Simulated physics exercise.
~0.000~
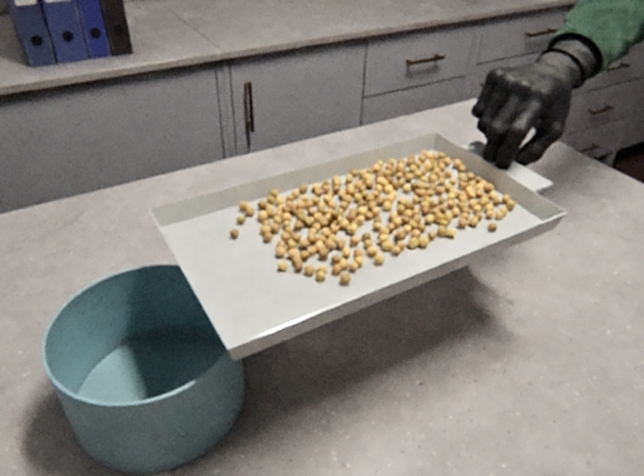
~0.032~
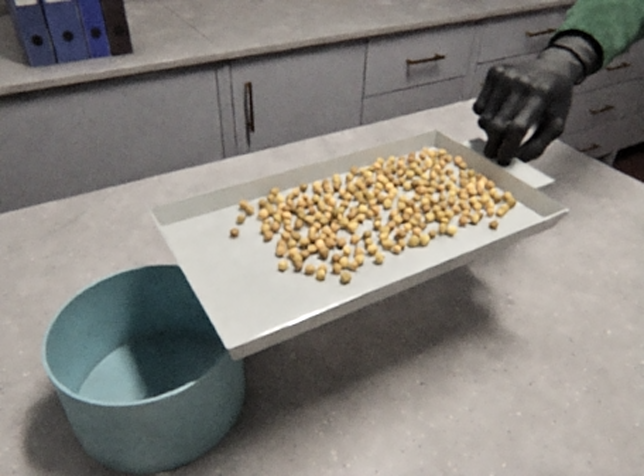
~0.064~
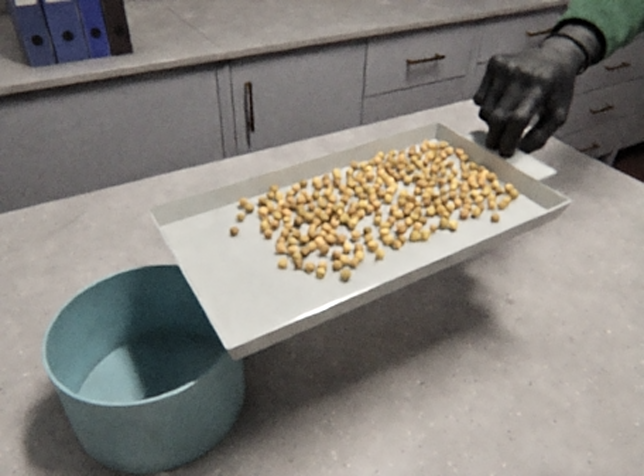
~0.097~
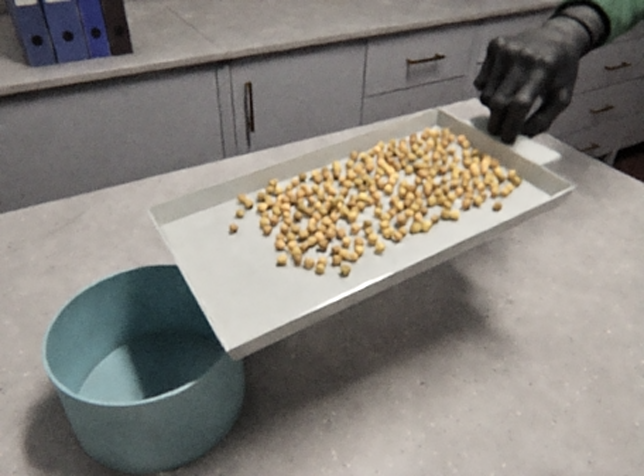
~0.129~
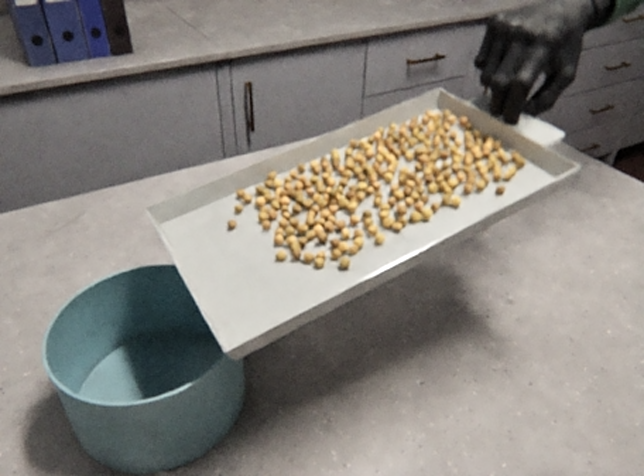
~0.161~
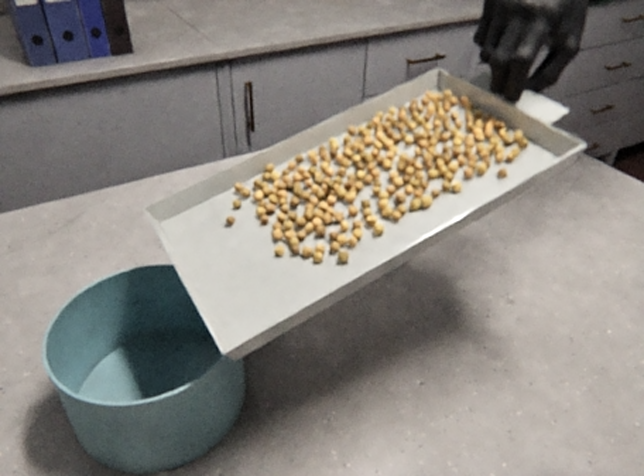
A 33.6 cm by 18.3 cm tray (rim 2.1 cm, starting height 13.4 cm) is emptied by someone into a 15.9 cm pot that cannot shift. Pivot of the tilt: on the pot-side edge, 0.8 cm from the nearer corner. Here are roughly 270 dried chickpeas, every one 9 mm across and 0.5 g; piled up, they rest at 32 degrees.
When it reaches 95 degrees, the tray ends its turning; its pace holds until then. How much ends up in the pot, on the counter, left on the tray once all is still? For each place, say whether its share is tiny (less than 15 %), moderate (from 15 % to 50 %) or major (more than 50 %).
Shares - pot: Major, counter: Moderate, left on the tray: Tiny.
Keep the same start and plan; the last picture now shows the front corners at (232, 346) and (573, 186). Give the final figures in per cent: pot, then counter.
That works out as pot 0 and counter 100.
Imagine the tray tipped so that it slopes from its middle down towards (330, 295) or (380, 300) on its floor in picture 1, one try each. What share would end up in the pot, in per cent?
I'd put it at about 0 per cent for the first tilt and about 0 per cent for the second.
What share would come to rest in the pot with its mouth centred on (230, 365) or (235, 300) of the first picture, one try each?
Roughly 30 and 0 percent.
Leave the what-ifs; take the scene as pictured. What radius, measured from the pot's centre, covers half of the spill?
I'd say around 18 centimetres.
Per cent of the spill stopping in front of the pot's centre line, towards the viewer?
Estimate: Close to 90 per cent of the pieces.
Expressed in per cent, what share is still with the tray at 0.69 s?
Value: About 65%.
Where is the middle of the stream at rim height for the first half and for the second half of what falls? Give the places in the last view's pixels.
I'd mark about (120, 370) for the first half, then (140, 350) for the second.
After 0.48 s, tilt 54 degrees; the tray holds 100 %, the pot 0 %.
Then, at 0.69 s, tilt 81 degrees; the tray holds 65 %, the pot 10 %.
After 1.01 s, tilt 95 degrees; the tray holds 5 %, the pot 60 %.
At rest (1.8 s), pot 70 %, counter 30 %, tray 0 %.
